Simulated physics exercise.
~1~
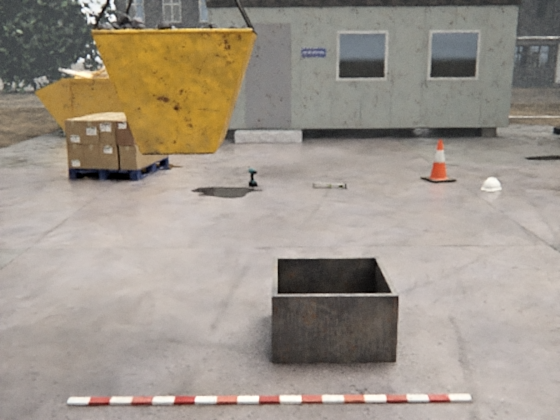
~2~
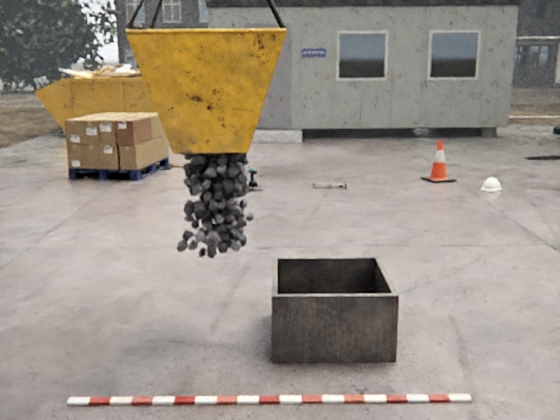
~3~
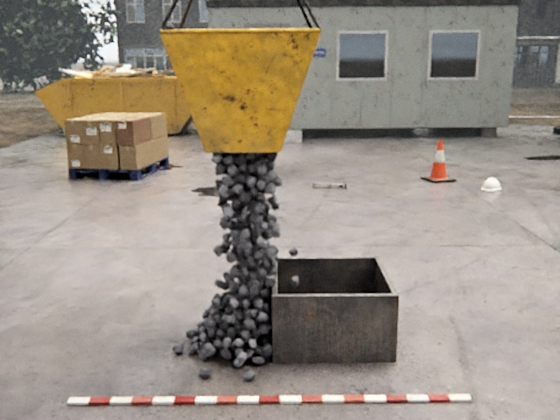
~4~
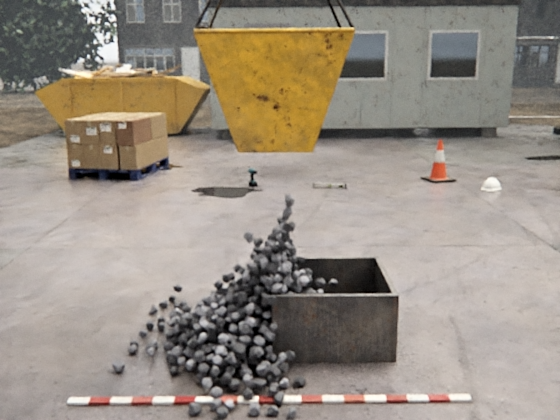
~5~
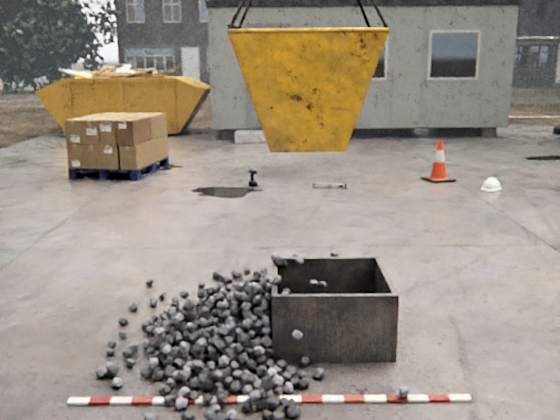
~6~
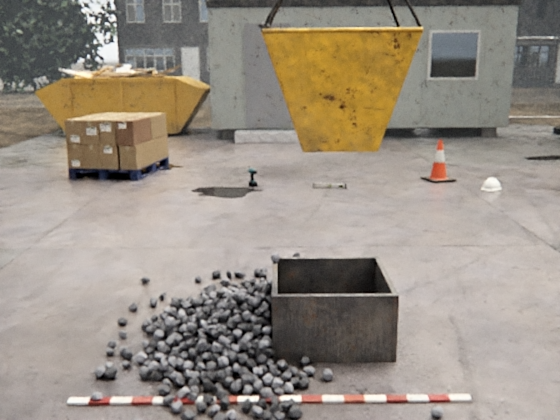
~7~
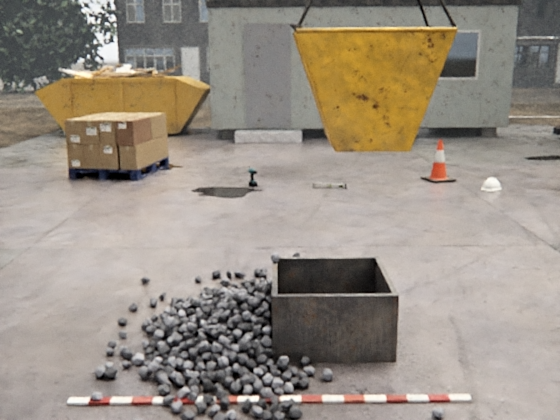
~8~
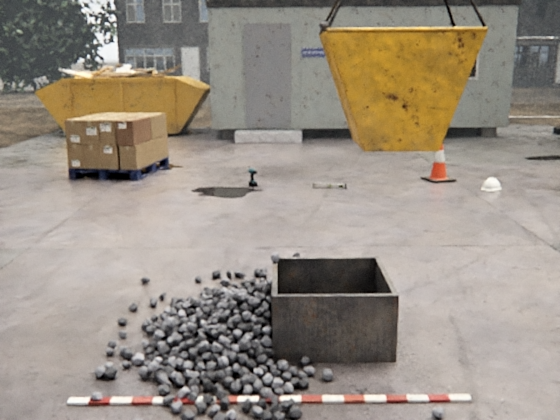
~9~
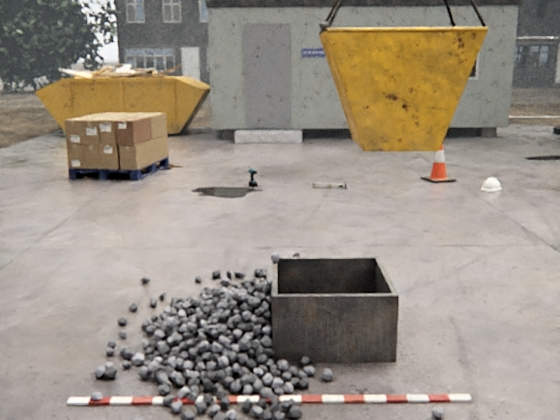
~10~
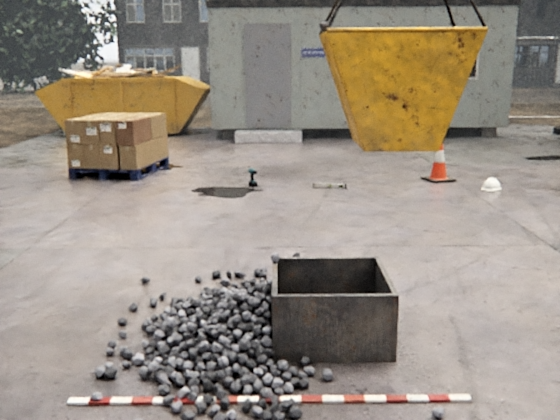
The clip opens on a yellow skip hanging over a wet concrete yard, with an open dark bin below and a red-and-white striped staff lying in front. As the skip moves steadily right, grey stones pour from its underside in a dense clump. The falling column reaches the ground just left of the bin, and the stones heap against its side. The last ones tumble down, some dropping into the bin while others scatter towards the staff. The empty skip continues right, then stops near the traffic cone, leaving most of the stones piled left of the bin.
